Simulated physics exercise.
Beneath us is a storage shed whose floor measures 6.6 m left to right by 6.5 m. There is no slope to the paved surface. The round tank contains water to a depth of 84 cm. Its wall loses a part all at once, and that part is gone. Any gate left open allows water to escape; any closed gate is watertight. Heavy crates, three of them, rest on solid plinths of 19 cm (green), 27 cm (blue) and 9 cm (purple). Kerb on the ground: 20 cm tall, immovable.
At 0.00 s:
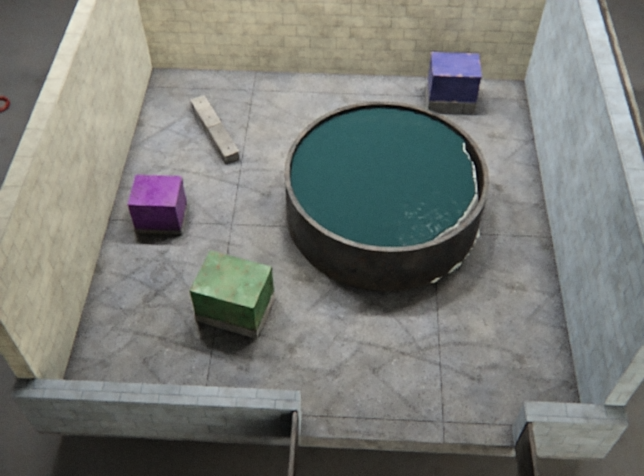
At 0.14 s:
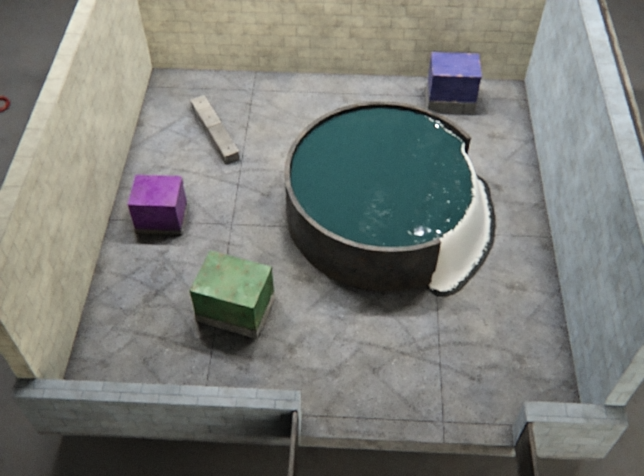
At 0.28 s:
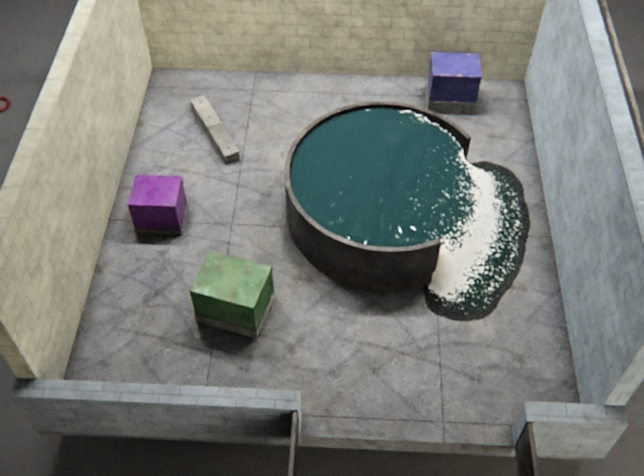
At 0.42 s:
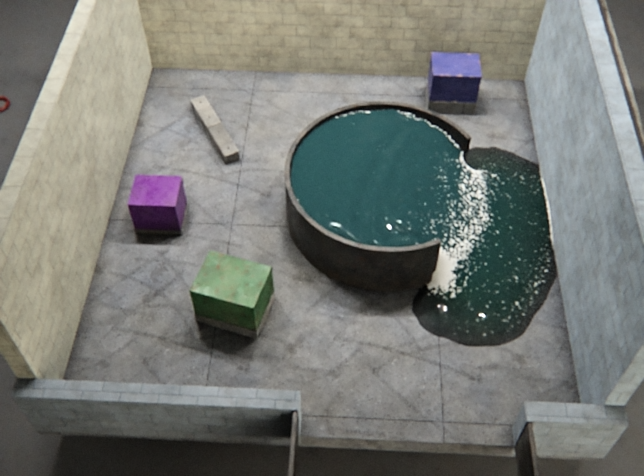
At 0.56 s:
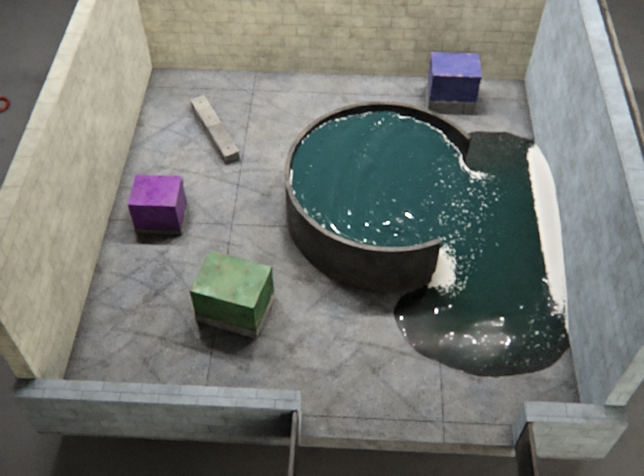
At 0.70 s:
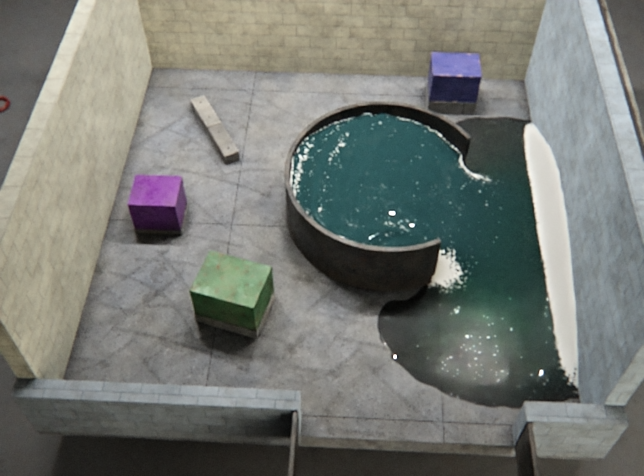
In a walled yard with a paved floor, a round tank of dark green water stands among three coloured boxes. Part of its right side gives way and water pours out in a white rush, spreads to the right wall, foams along it and spreads toward the front, while the boxes stay still.
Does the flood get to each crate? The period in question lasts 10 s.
Green crate keeps dry, blue crate gets wet, purple crate gets wet.
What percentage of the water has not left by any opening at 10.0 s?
Around 70 per cent of the water.
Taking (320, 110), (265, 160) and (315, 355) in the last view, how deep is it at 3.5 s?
First 7 cm, then 1 cm, then 4 cm.
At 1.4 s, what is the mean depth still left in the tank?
Some 50 cm on average.
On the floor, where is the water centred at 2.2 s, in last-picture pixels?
Roughly (452, 235) in the last picture.
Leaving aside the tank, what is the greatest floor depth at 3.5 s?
Some 38 cm deep.
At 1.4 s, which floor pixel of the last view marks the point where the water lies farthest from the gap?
Roughly at pixel (519, 82).
After 1.4 s water covers 25 % of the floor and is deepest (64 cm) near (532, 234); green plinth not reached, blue plinth reached, purple plinth not reached.
After 2.2 s water covers 35 % of the floor and is deepest (64 cm) near (575, 416); green plinth not reached, blue plinth reached, purple plinth not reached.
After 3.5 s water covers 70 % of the floor and is deepest (38 cm) near (520, 89); green plinth reached, blue plinth reached, purple plinth not reached.
After 6.0 s water covers 95 % of the floor and is deepest (24 cm) near (223, 72); green plinth reached, blue plinth reached, purple plinth reached.
After 10.0 s water covers 100 % of the floor and is deepest (18 cm) near (280, 197); highest at the green plinth 15 cm, highest at the blue plinth 40 cm, highest at the purple plinth 14 cm.
